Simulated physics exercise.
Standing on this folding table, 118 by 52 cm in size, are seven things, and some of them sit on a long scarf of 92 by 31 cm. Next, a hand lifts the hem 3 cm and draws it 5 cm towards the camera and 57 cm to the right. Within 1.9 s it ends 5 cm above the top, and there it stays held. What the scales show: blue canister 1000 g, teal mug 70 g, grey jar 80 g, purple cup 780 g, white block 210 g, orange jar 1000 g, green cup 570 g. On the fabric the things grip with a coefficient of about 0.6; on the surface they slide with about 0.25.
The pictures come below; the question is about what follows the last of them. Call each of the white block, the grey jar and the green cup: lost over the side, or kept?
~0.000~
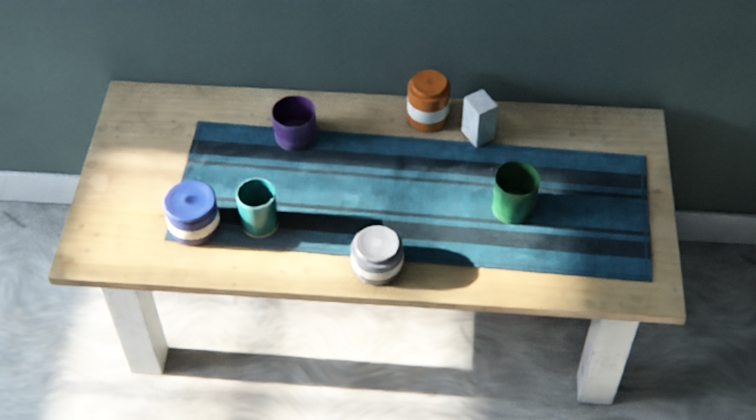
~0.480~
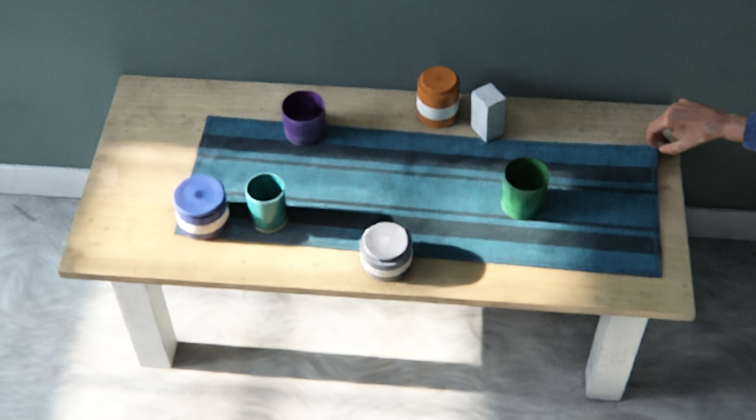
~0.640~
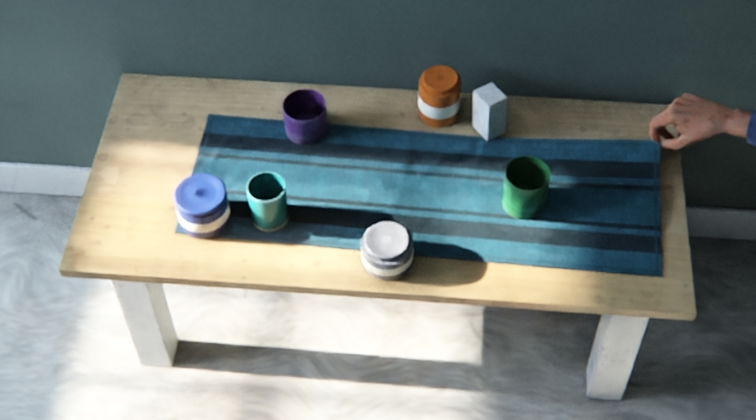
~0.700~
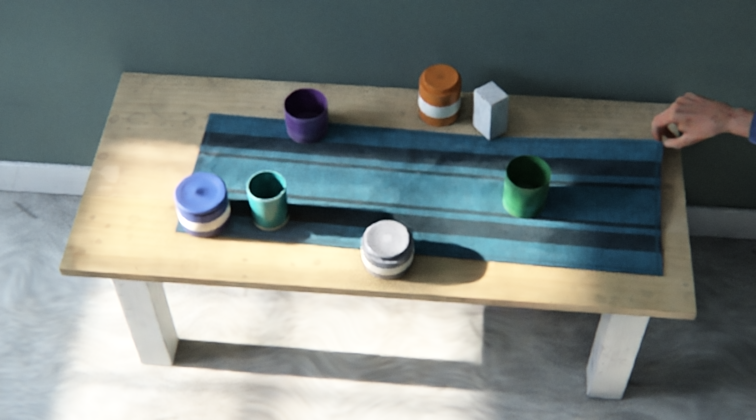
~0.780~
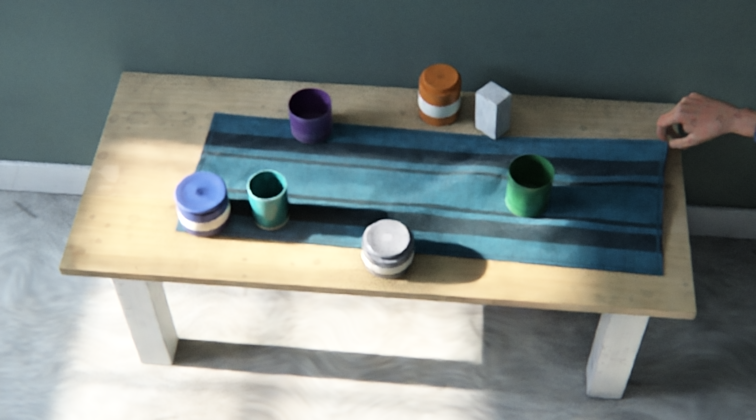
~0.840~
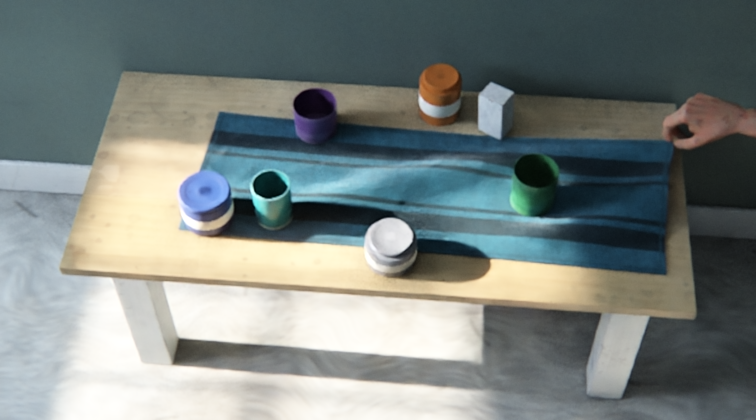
Calls: White block kept; grey jar kept; green cup lost.
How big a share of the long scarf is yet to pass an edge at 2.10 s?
Some 50 per cent of it.
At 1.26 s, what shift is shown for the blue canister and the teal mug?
For the blue canister it's 15 cm, and for the teal mug it's 15 cm.
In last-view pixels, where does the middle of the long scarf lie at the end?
It sits near (711, 200) in pixels.
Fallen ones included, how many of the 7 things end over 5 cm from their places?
It adds up to 6.
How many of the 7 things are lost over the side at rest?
1 in all.
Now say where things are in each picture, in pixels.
The first picture shows white block (481, 101); grey jar (377, 243); green cup (518, 178); long scarf corners (198, 121) (645, 156) (652, 282).
The second picture shows white block (490, 96); long scarf corners (208, 116) (661, 278); grip (656, 147).
The third picture shows long scarf corners (209, 115) (662, 277); grip (659, 142).
The fourth picture shows long scarf corners (210, 114) (662, 276); grip (662, 141).
The fifth picture shows purple cup (310, 104); green cup (532, 171); white block (495, 94); long scarf corners (215, 113) (663, 276); grip (667, 141).
The sixth picture shows white block (498, 94); grey jar (391, 235); green cup (536, 170); long scarf corners (220, 112) (666, 275); grip (672, 142).
At 1.3 s, 90 % of the long scarf is still over the top; green cup 15 cm off its start, grey jar 13 cm off its start, white block 2 cm off its start.
At 1.7 s, 70 % of the long scarf is still over the top; green cup 36 cm off its start, grey jar 30 cm off its start, white block 3 cm off its start.
At 2.1 s, 50 % of the long scarf is still over the top; green cup over the edge, grey jar 44 cm off its start at (626, 230), white block 6 cm off its start at (517, 86).
At 2.5 s, 45 % of the long scarf is still over the top; green cup over the edge, grey jar 45 cm off its start, white block 6 cm off its start.
At 4.1 s, 45 % of the long scarf is still over the top; green cup over the edge, grey jar 45 cm off its start at (635, 252), white block 6 cm off its start at (517, 86), purple cup 58 cm off its start at (596, 122).
